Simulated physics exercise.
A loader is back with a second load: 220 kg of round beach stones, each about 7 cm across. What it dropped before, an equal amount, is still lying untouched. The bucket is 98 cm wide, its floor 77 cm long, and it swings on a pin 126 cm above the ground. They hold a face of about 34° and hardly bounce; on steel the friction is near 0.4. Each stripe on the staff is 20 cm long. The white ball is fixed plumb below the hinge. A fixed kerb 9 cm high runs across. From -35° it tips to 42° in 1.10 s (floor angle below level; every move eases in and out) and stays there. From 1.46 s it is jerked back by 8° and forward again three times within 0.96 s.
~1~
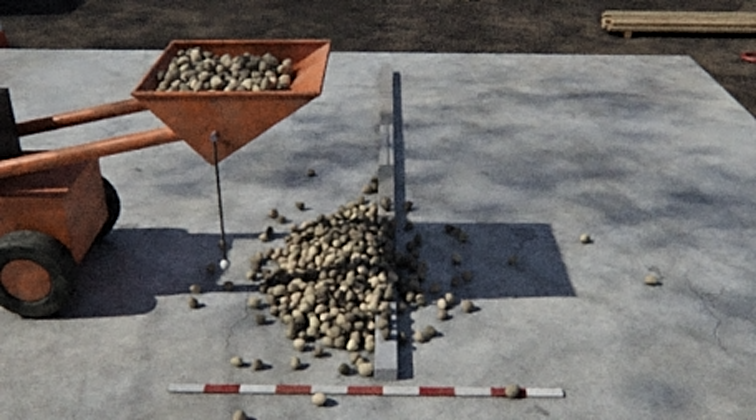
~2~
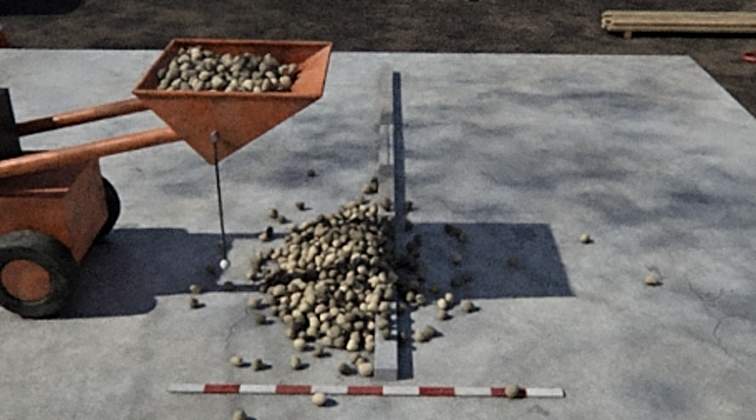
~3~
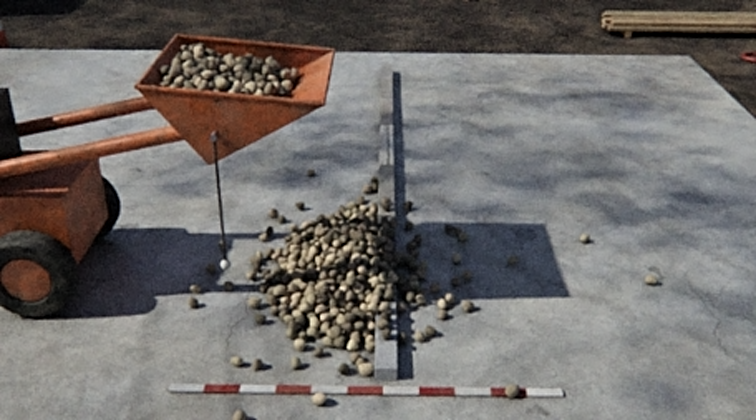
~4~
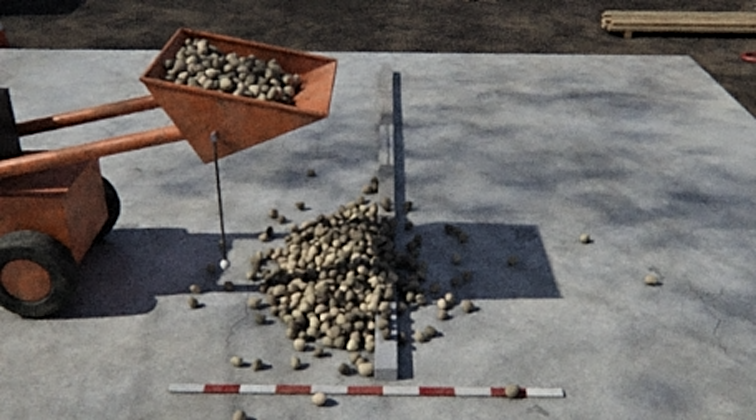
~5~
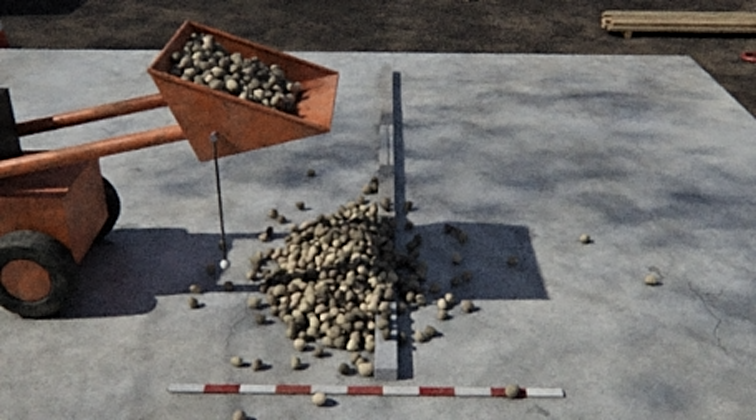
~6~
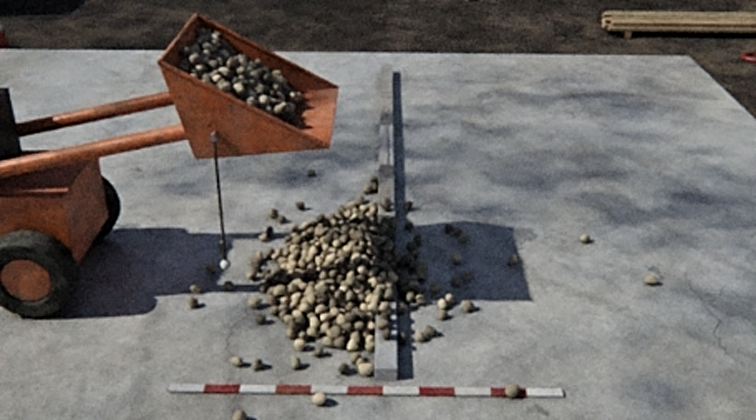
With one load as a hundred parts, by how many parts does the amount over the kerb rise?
Some 46 per cent is added.
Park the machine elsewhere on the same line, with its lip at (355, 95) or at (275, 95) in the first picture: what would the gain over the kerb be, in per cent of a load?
Near 75 per cent from the first place, 15 from the second.
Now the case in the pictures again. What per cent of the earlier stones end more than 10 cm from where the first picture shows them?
Roughly 20 per cent of them.
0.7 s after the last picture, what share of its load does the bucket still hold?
About 45 per cent.
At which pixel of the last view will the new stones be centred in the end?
Near (376, 267).
Then, 0.4 s after the last picture the floor is at 30°; in per cent of one load, 100 in the bucket, 92 on this side of the kerb, 8 over the kerb; the foremost stones are at (514, 273).
Then, 0.7 s after the last picture the floor is at 42°; in per cent of one load, 45 in the bucket, 147 on this side of the kerb, 8 over the kerb; the foremost stones are at (514, 273).
Then, 2.4 s after the last picture the floor is at 42°; in per cent of one load, 0 in the bucket, 146 on this side of the kerb, 54 over the kerb; the foremost stones are at (636, 302).
Then, 4.8 s after the last picture the floor is at 42°; in per cent of one load, 0 in the bucket, 146 on this side of the kerb, 54 over the kerb; the foremost stones are at (638, 303). Net gain over the kerb, 46.
